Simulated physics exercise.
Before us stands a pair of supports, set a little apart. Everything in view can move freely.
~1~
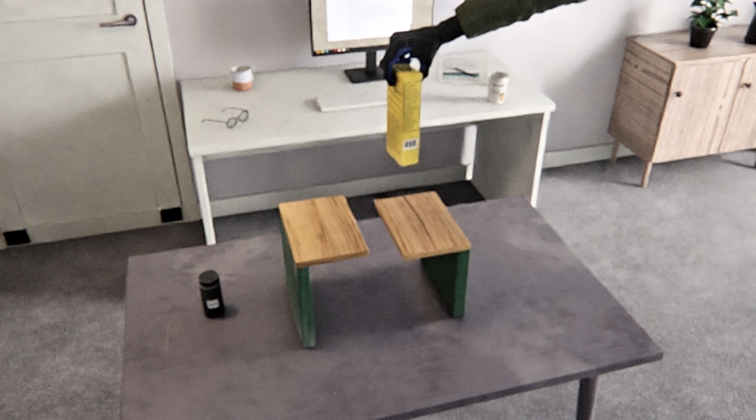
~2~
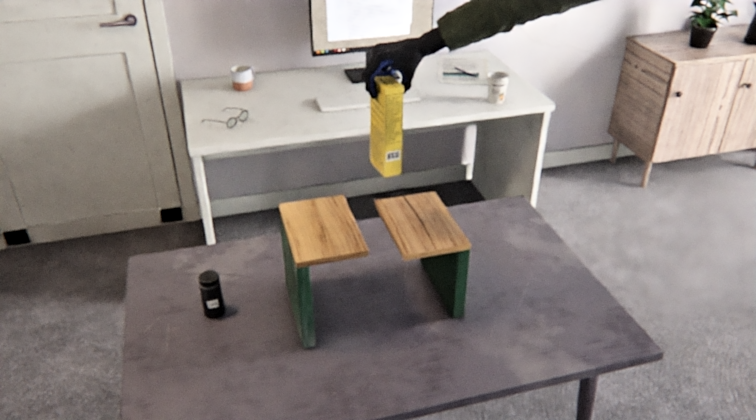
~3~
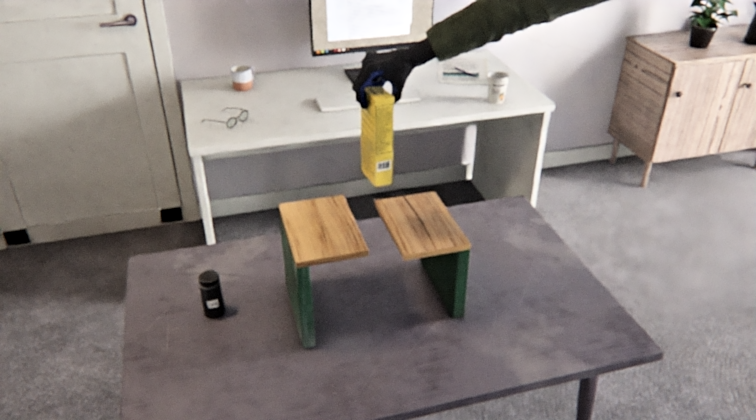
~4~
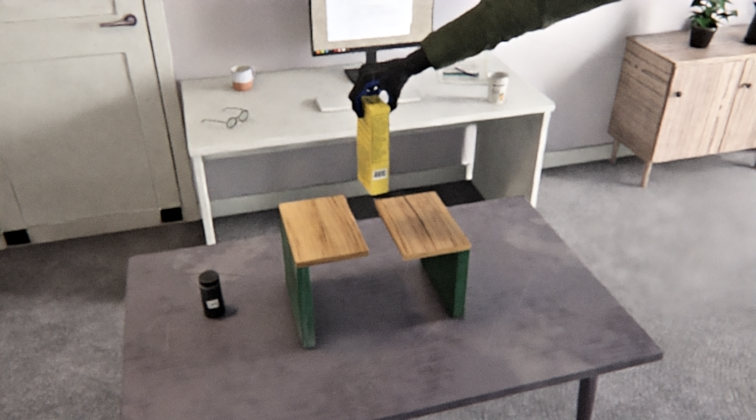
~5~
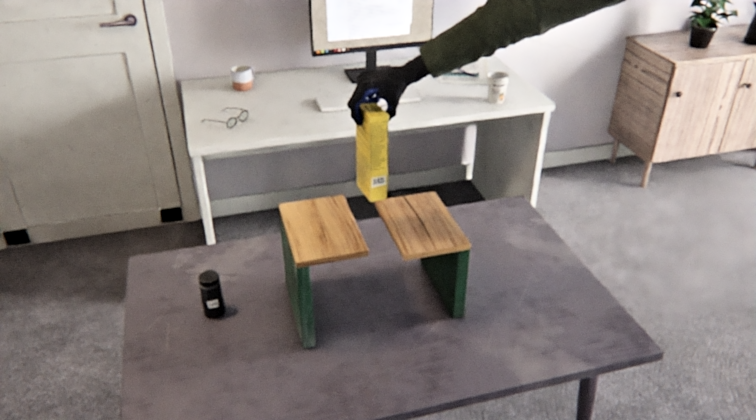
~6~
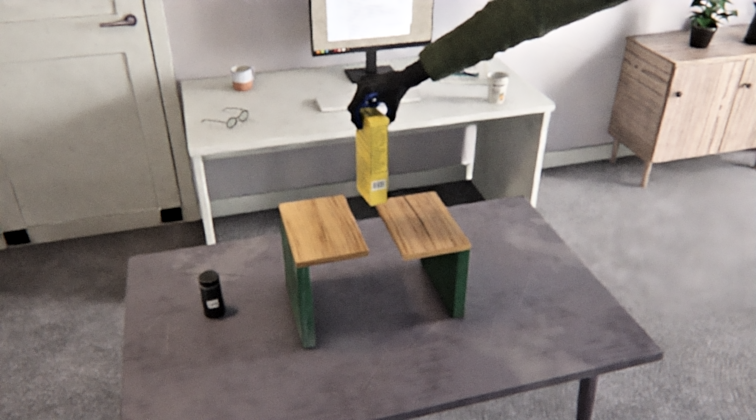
Yellow packet held by a dark-gloved hand moving left and lowering above two wood-topped green supports, a black shaker standing still nearby.
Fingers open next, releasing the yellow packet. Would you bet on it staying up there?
No, it drops.
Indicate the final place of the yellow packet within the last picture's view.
Pretty much around (372, 268), I'd say.
Then, 0.20 s after the last picture, yellow packet slid a little near (372, 175).
Then, 0.30 s after the last picture, yellow packet slid well along near (372, 229).
Then, 0.40 s after the last picture, yellow packet slid well along near (372, 264).
At rest, moved from the start, yellow packet; black shaker in place. Seen from the same camera at the end, yellow packet near (372, 268). The packet reaches the table.
